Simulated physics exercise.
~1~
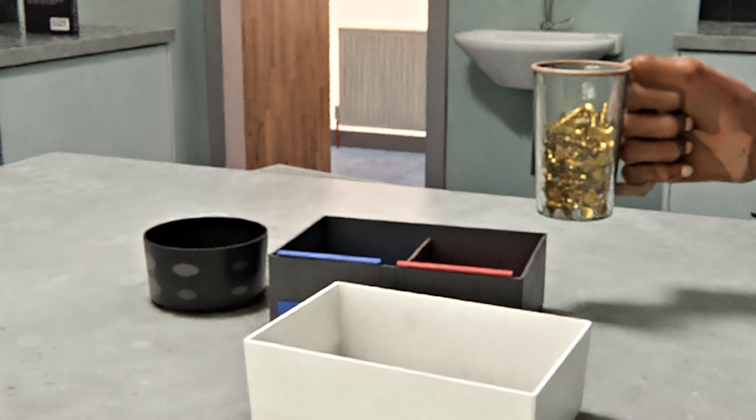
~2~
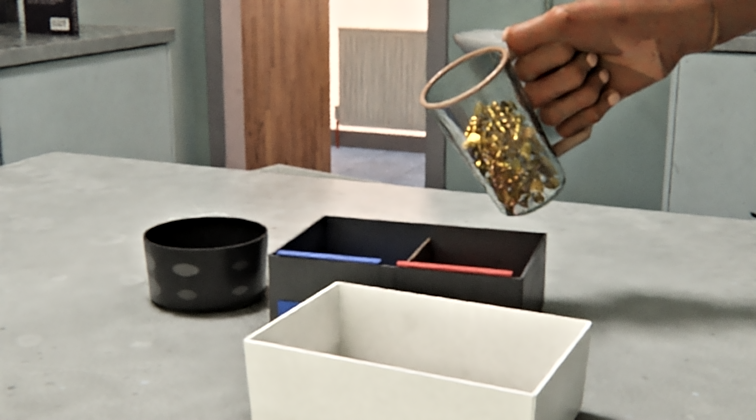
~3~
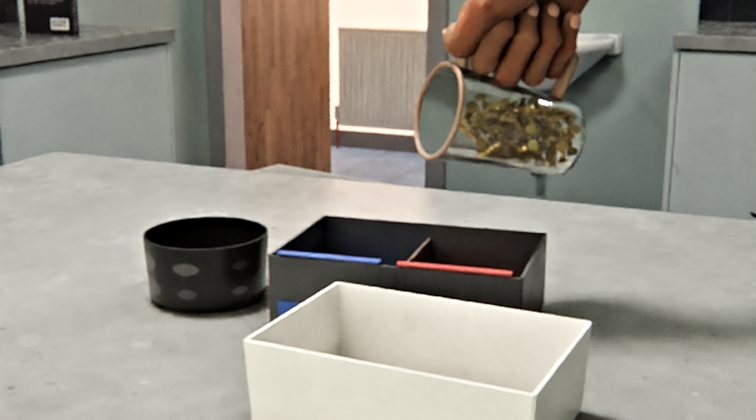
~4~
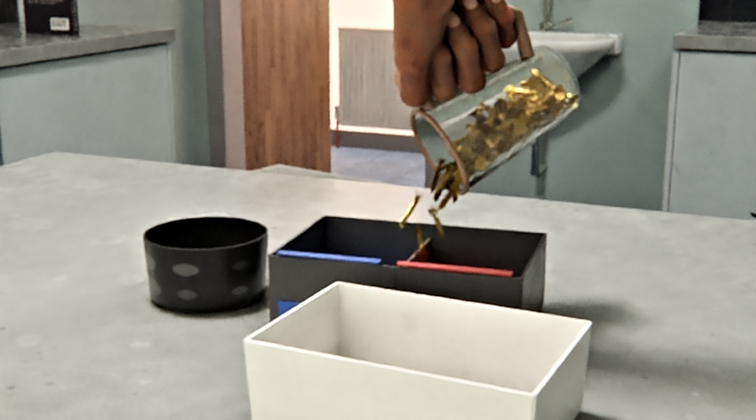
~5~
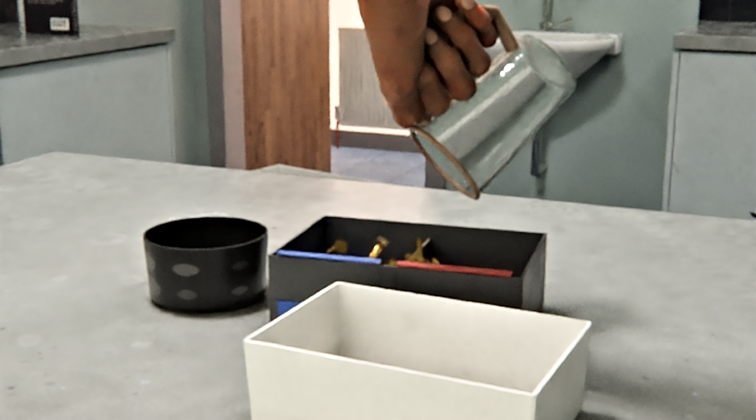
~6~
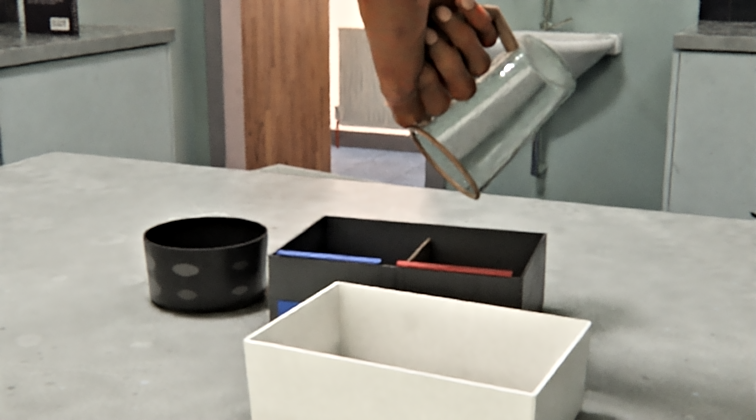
A hand tips a glass cup, pouring brass-coloured screws into the black tin's two sections.
